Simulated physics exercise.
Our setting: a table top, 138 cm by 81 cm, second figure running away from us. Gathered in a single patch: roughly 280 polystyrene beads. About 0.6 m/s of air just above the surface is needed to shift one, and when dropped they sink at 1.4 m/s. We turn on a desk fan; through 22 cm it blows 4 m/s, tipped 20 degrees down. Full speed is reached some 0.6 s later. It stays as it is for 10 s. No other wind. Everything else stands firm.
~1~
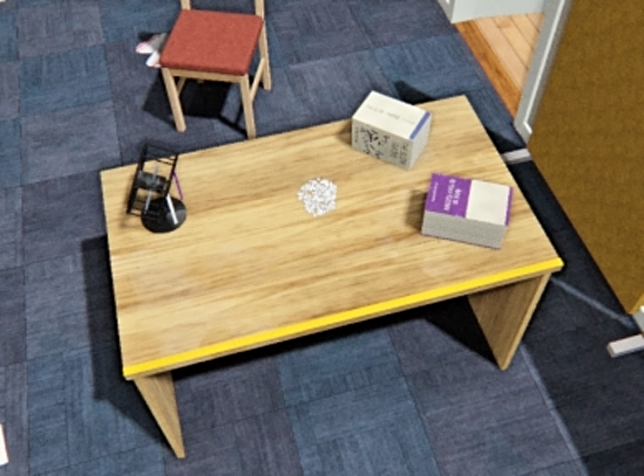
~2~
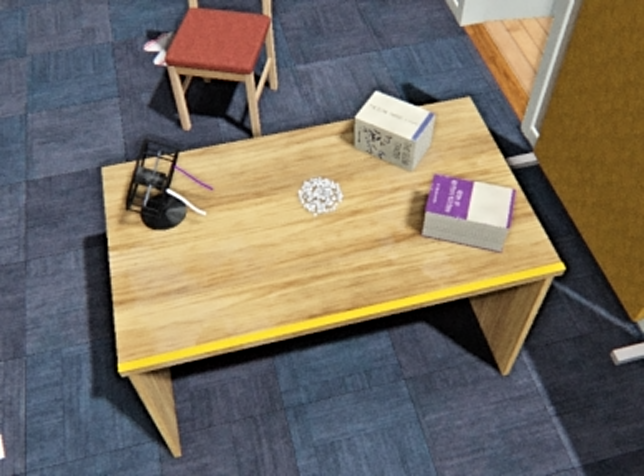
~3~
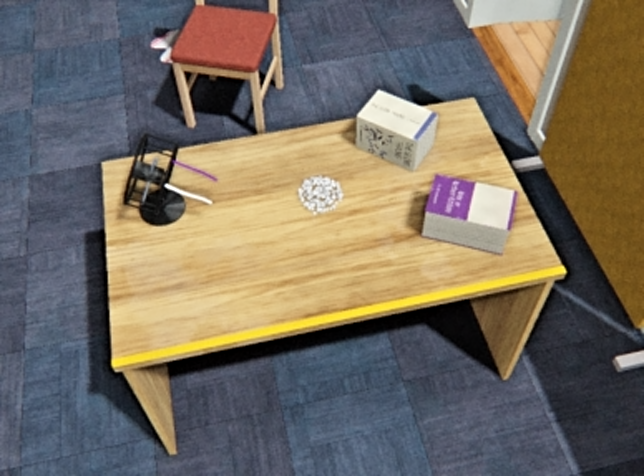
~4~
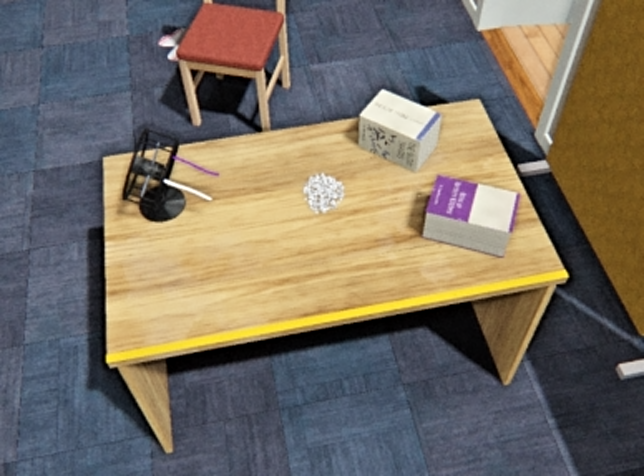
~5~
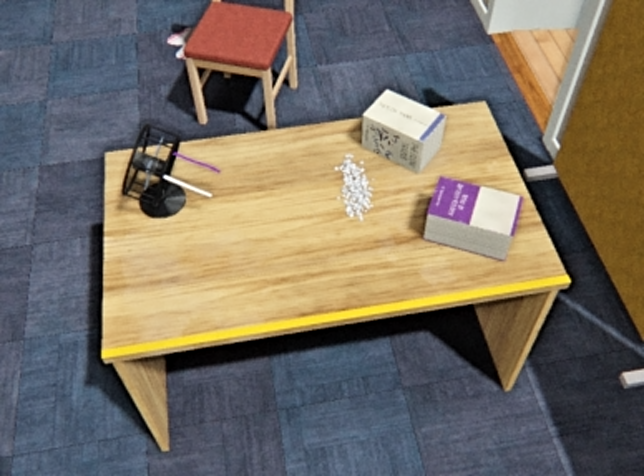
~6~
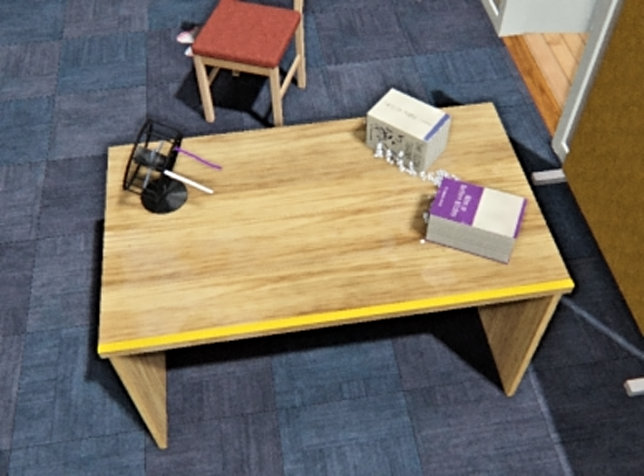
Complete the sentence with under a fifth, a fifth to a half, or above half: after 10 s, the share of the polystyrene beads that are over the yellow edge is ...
After 10 s, the share is under a fifth.
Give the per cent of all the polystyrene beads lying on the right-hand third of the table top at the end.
I'd estimate around 0 per cent.
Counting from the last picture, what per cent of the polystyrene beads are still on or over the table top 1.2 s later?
Around 2 in a hundred are still there.
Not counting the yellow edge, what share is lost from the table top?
Around 100 % of them.
Then, 1.2 s after the last picture, 0 % are over the yellow edge; 96 % have settled or left.
Then, 2.4 s after the last picture, 0 % are over the yellow edge; 100 % have settled or left.
Then, 4.7 s after the last picture, 0 % are over the yellow edge; 100 % have settled or left.
Then, 9.2 s after the last picture, at the end, 0 % are over the yellow edge.
